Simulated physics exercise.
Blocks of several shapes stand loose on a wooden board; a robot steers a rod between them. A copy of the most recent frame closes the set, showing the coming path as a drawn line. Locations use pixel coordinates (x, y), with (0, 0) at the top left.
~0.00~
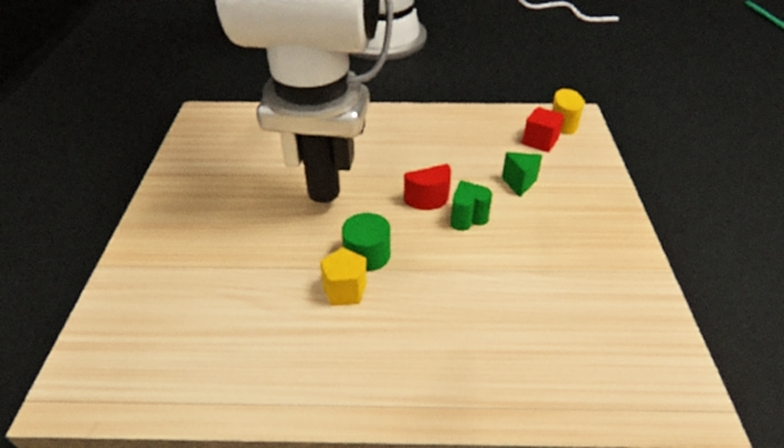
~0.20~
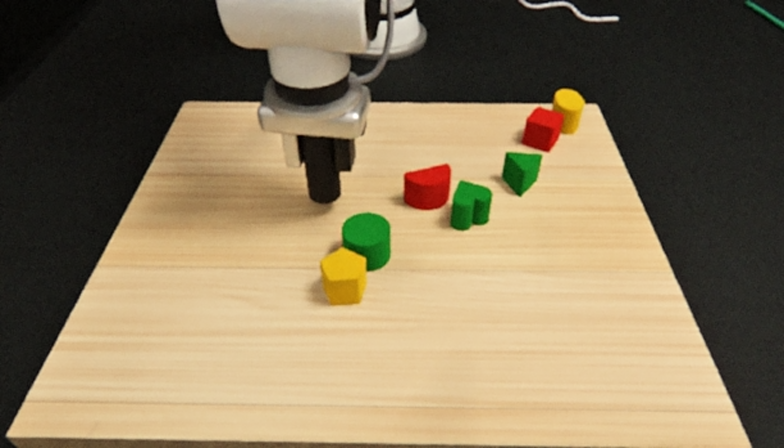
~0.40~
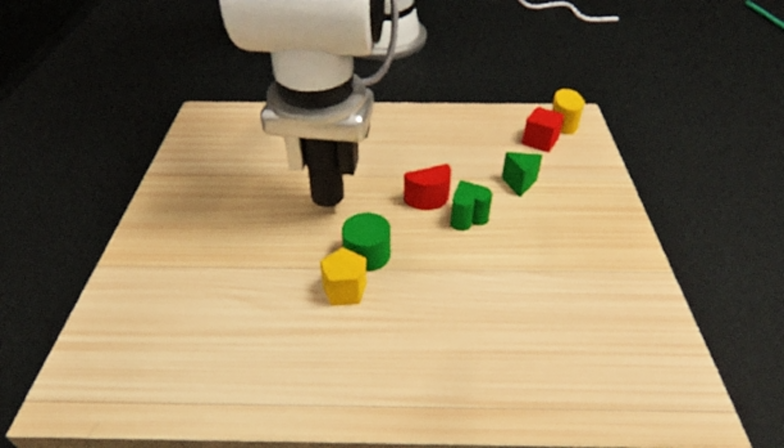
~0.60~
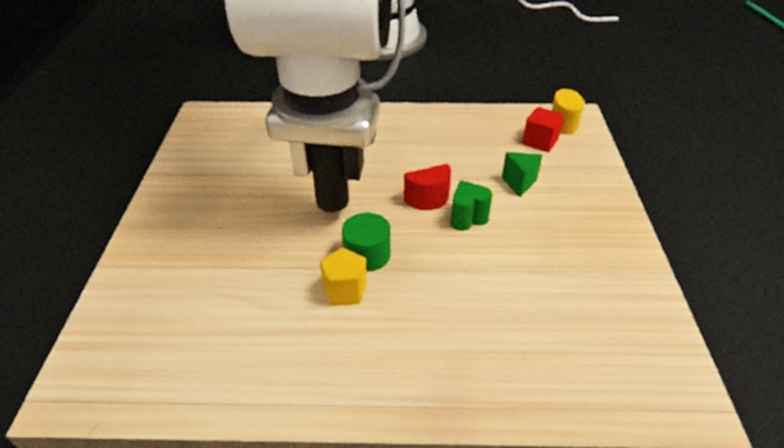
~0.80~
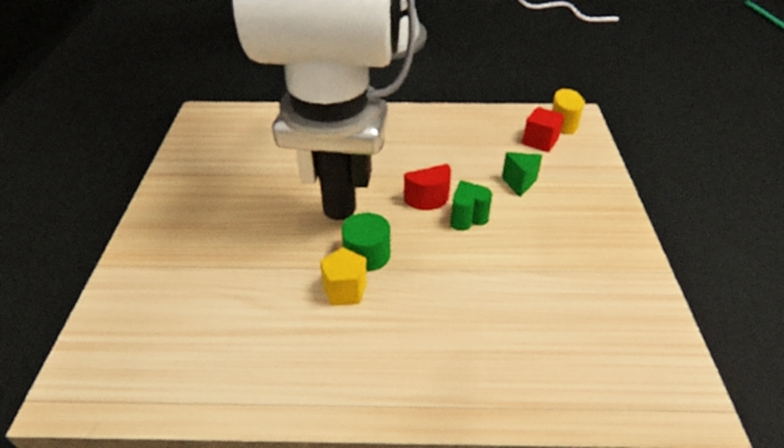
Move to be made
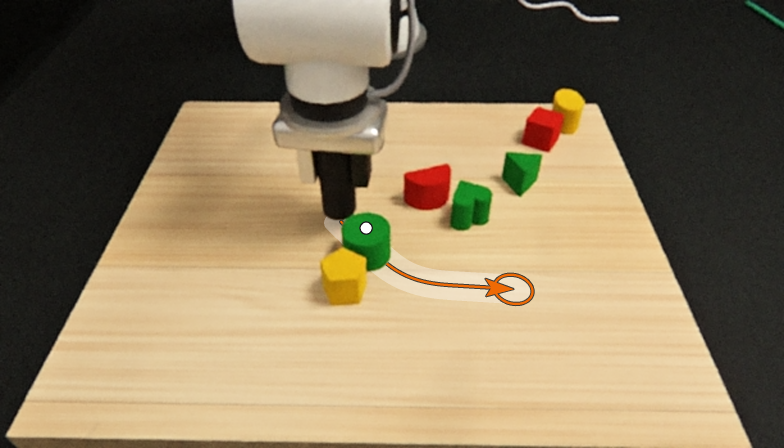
In this clip, a robot arm holding a dark rod moves slightly toward the viewer and to the right, nearing a green cylinder beside a yellow pentagonal block, while the red, green and yellow blocks on the wooden board stay still.
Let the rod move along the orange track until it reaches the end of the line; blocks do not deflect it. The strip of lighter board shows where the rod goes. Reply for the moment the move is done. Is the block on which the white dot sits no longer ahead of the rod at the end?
That would be a yes.
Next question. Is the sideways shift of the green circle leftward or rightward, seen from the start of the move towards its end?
It heads right.
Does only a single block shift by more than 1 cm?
In short: Yes.
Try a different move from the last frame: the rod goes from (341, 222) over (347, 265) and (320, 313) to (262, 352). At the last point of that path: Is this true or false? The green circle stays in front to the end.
False
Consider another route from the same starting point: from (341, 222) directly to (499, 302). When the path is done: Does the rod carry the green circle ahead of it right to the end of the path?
No, that is not what happens.
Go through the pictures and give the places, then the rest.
In the first frame, lower end of the rod at (324, 194), tops of blocks, yellow pentagonal block at (343, 264), green circle at (366, 228), red half-round block at (430, 174).
In the second frame, rod at (325, 195), blocks as before.
In the third frame, rod at (328, 198), blocks as before.
In the fourth frame, rod at (333, 203), blocks as before.
In the fifth frame, rod at (340, 210), yellow pentagonal block at (343, 264), green circle at (366, 228), red half-round block at (430, 174).
The drawn path runs from (341, 222) through (381, 258) and (441, 284) to (513, 289); the dot is on the green circle.
What follows on the original path. One third of the way, rod at (381, 247); yellow pentagonal block at (342, 268), turned 20° clockwise; green circle at (395, 264).
Two thirds of the way, rod at (444, 273); yellow pentagonal block at (342, 268), turned 20° clockwise; green circle at (418, 291).
At the end, rod at (516, 277); yellow pentagonal block at (342, 268), turned 20° clockwise; green circle at (418, 291); red half-round block not moved.
